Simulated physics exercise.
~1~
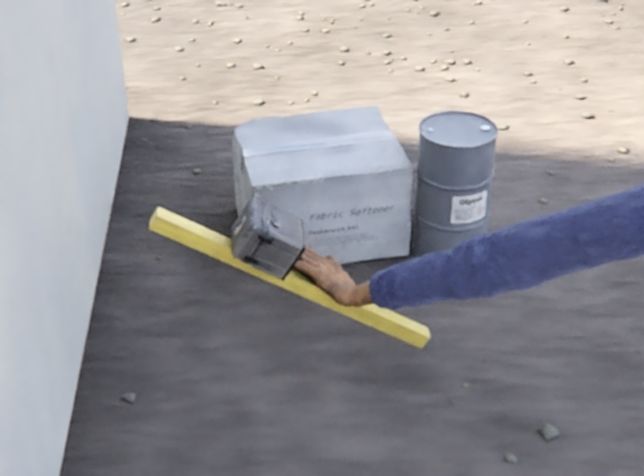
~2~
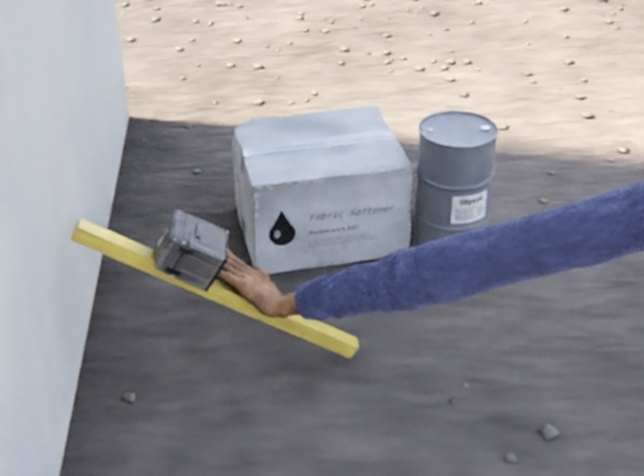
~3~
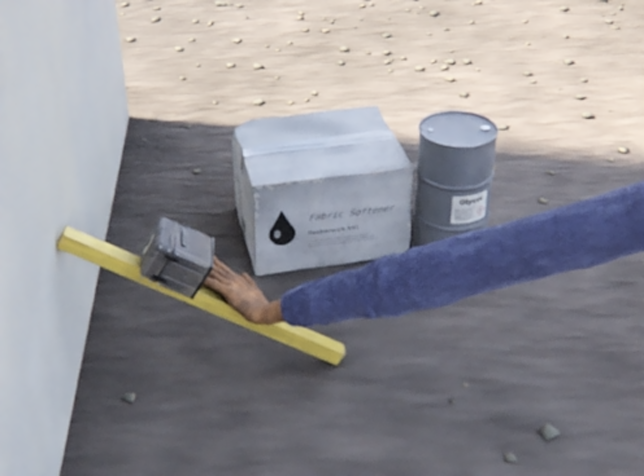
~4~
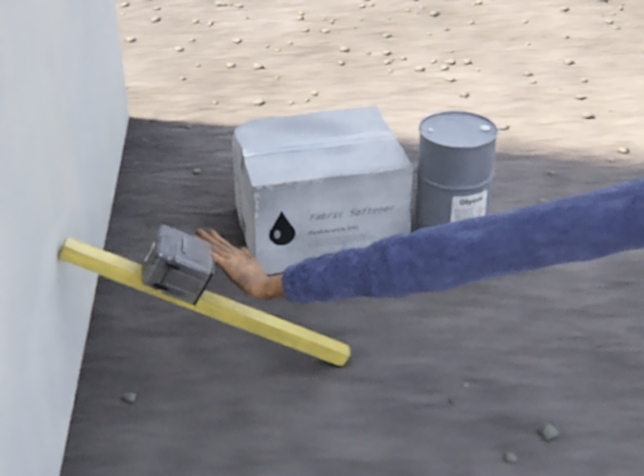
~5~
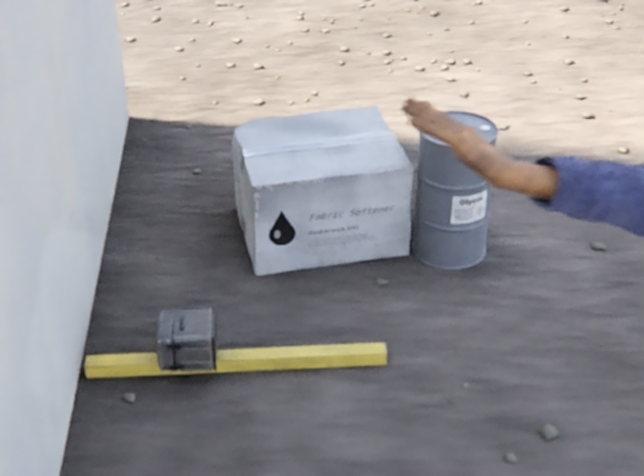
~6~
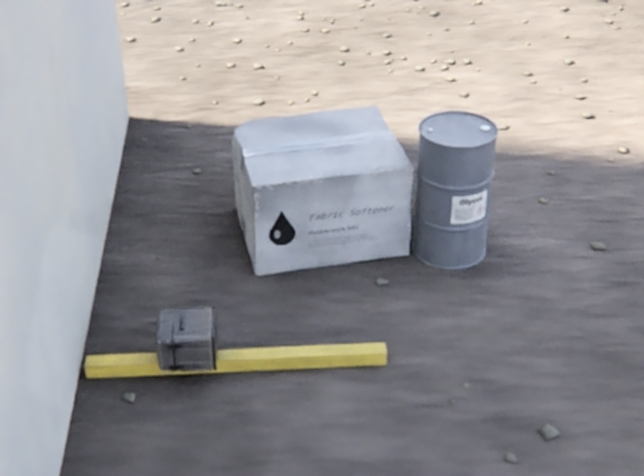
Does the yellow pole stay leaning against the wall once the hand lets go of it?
No, the yellow pole slides down after the hand lets go and ends up lying flat on the ground.
